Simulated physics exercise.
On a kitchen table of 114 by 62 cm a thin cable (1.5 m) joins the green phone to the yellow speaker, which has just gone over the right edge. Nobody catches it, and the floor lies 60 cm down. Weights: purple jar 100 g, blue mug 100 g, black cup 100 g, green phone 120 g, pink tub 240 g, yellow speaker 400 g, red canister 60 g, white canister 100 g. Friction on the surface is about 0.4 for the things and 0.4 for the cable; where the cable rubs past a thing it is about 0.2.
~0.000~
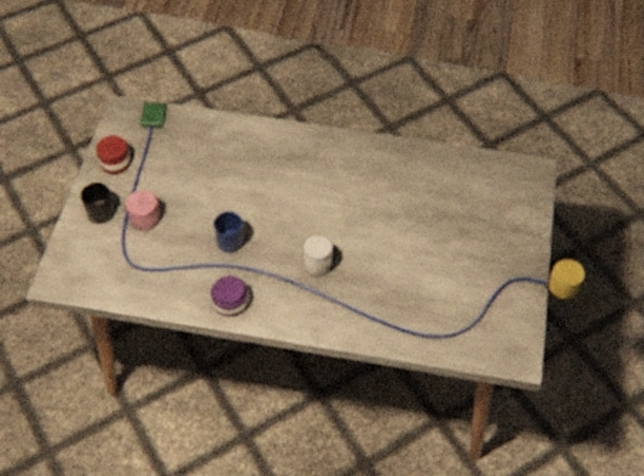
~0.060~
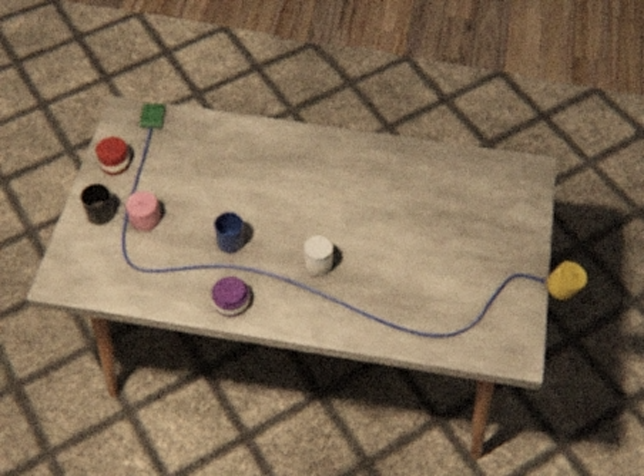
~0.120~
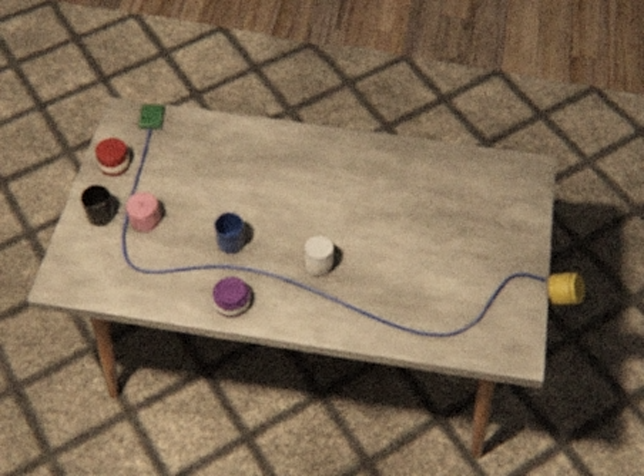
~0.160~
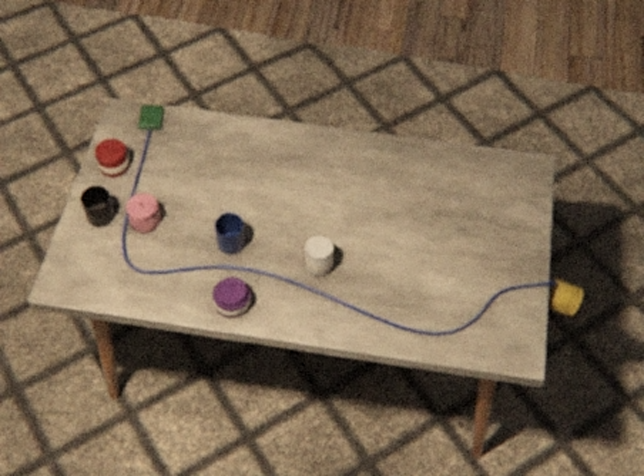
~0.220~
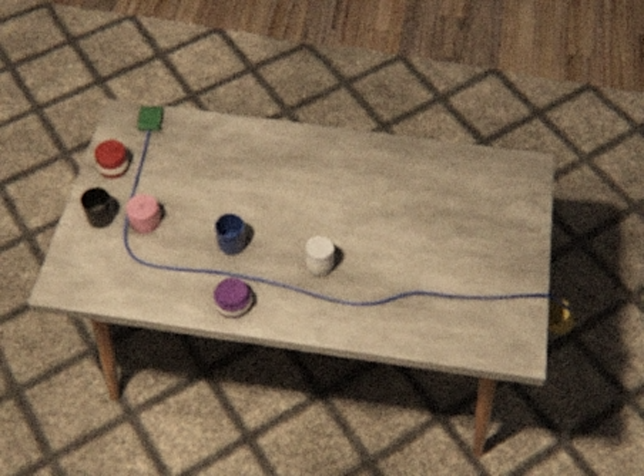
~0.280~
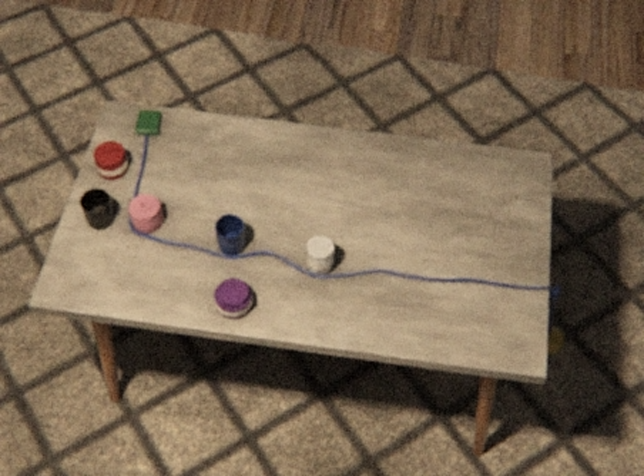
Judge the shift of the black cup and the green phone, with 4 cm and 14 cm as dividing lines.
The black cup hardly moves, the green phone reaches the top band.
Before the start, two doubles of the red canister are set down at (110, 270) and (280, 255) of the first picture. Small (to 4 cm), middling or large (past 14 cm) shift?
In that order: Small, small.
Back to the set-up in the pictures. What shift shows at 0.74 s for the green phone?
Green phone 40 cm.
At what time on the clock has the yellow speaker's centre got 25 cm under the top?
That is: 0.30 s.
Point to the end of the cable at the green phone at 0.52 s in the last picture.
Near (153, 203).
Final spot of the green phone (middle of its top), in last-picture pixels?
Around (161, 251).
At 0.5 s, the cable's tail end at (153, 203); green phone 23 cm off its start, pink tub 10 cm off its start, yellow speaker over the edge.
At 0.7 s, the cable's tail end at (171, 237); green phone 39 cm off its start, pink tub 10 cm off its start, yellow speaker over the edge.
At 1.0 s, the cable's tail end at (170, 241); green phone 41 cm off its start at (161, 251), pink tub 10 cm off its start at (183, 191), yellow speaker over the edge.
At 1.2 s, the cable's tail end at (170, 241); green phone 41 cm off its start, pink tub 10 cm off its start, yellow speaker over the edge.
At 2.4 s, the cable's tail end at (170, 241); green phone 41 cm off its start at (161, 251), black cup 0 cm off its start at (95, 200), pink tub 10 cm off its start at (183, 191), yellow speaker over the edge.
